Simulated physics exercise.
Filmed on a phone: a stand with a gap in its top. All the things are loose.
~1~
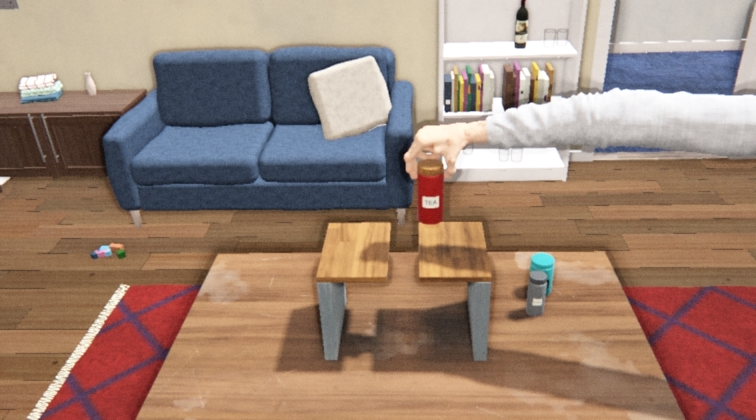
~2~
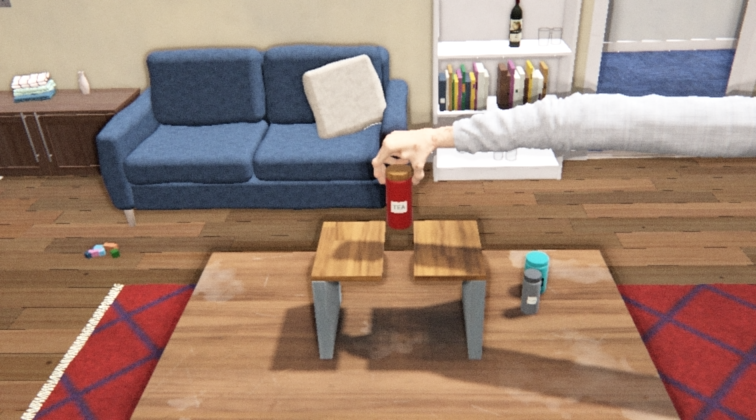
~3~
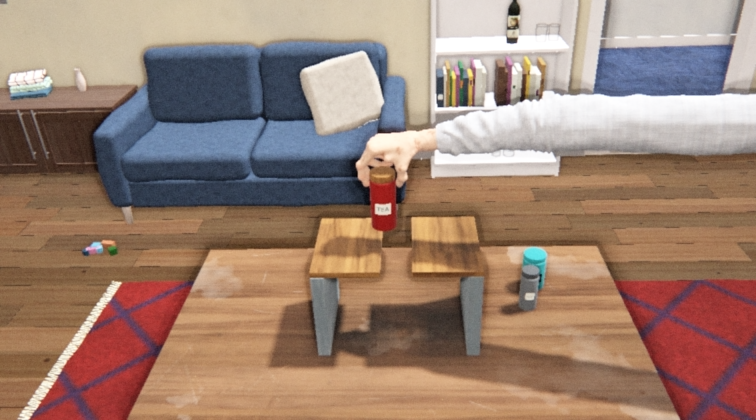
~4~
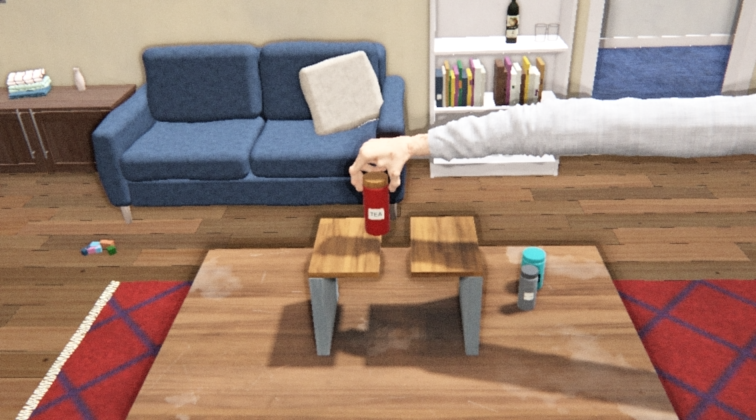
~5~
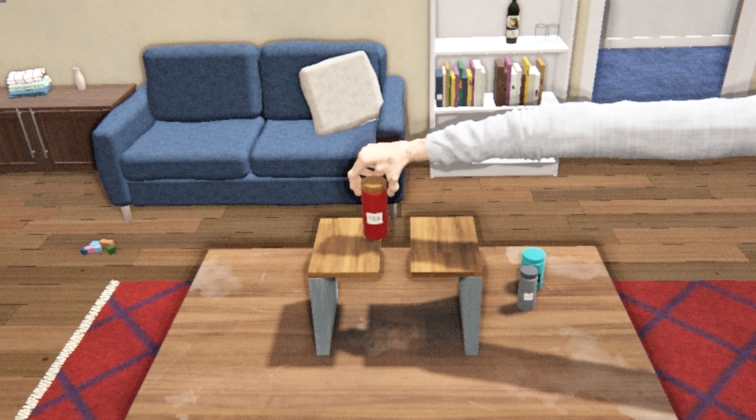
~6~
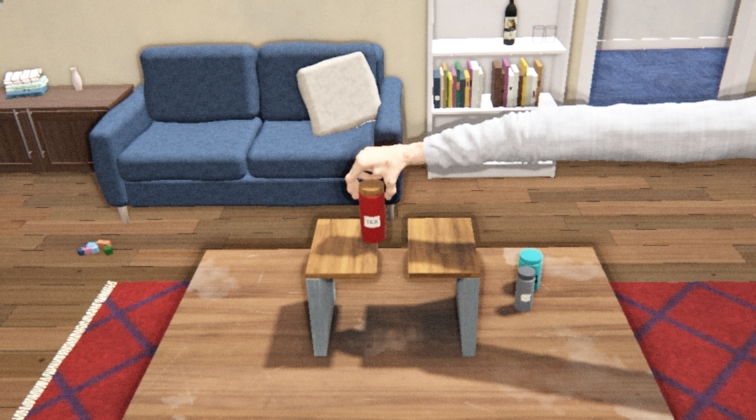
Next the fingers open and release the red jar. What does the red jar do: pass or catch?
Outcome: The jar lodges.
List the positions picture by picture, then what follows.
The first picture shows on its way; red jar (430, 192); grey shaker (536, 294).
The second picture shows on its way; red jar (399, 197); grey shaker (531, 292).
The third picture shows on its way; red jar (383, 199); grey shaker (529, 288).
The fourth picture shows on its way; red jar (376, 204); grey shaker (528, 288).
The fifth picture shows on its way; red jar (375, 208); grey shaker (528, 288).
The sixth picture shows poised above the slot; red jar (372, 211); grey shaker (525, 289).
Then, 0.20 s past the last view, red jar displaced a little near (373, 219).
Then, 0.70 s past the last view, red jar resting near (373, 219).
Finally, all 3 still in place. Final places as the last picture's camera would see them, red jar near (373, 219). The jar stays on top.
